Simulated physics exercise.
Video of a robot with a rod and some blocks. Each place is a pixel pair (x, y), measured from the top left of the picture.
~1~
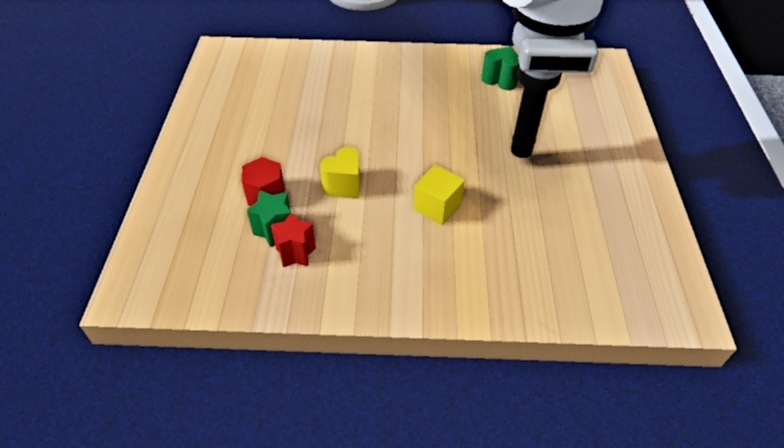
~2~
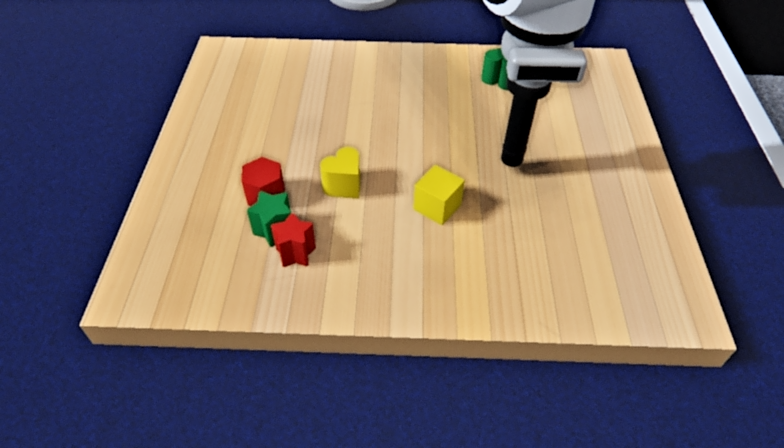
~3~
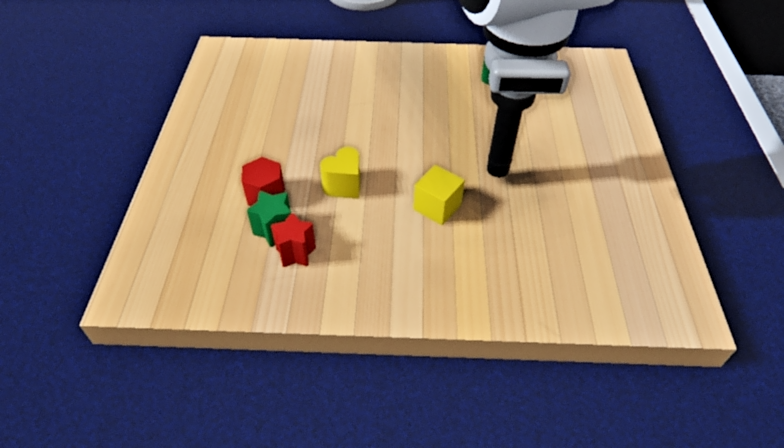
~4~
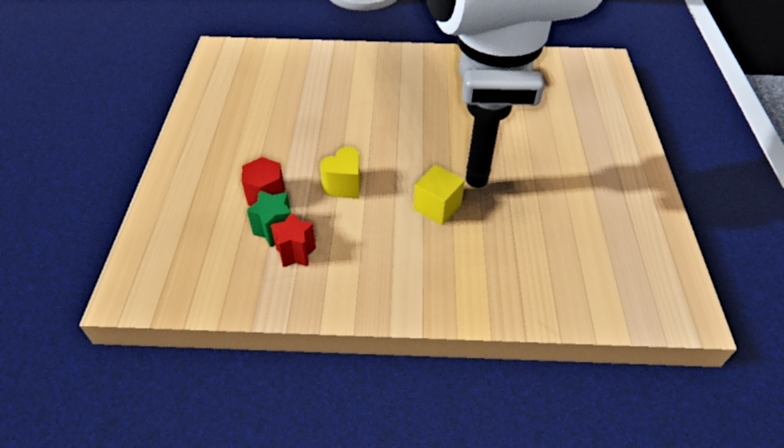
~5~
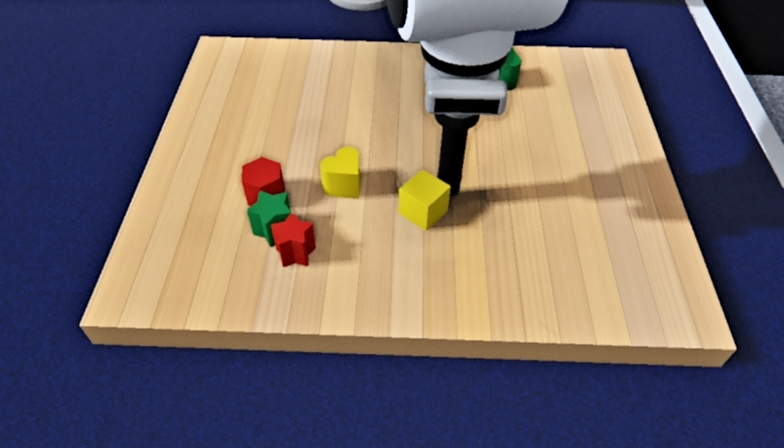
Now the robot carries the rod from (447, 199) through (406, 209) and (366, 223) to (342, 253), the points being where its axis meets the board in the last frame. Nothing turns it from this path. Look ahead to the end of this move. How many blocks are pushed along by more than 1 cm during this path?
Shifted over 1 cm: One.
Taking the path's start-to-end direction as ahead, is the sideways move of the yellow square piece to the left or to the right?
Pushed left.
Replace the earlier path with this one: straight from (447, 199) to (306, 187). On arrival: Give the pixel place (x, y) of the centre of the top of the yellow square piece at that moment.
At pixel (405, 193).
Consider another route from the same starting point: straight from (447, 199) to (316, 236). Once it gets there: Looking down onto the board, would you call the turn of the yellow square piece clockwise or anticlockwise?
Seen from overhead, it turns anticlockwise.
On the path given first. One third of the way, rod (407, 200); yellow square piece (387, 203), turned 15° anticlockwise.
Two thirds of the way, rod (365, 213); yellow square piece (354, 223), turned 45° anticlockwise.
At the end, rod (341, 243); red star not moved; yellow square piece (334, 257), turned 55° anticlockwise.
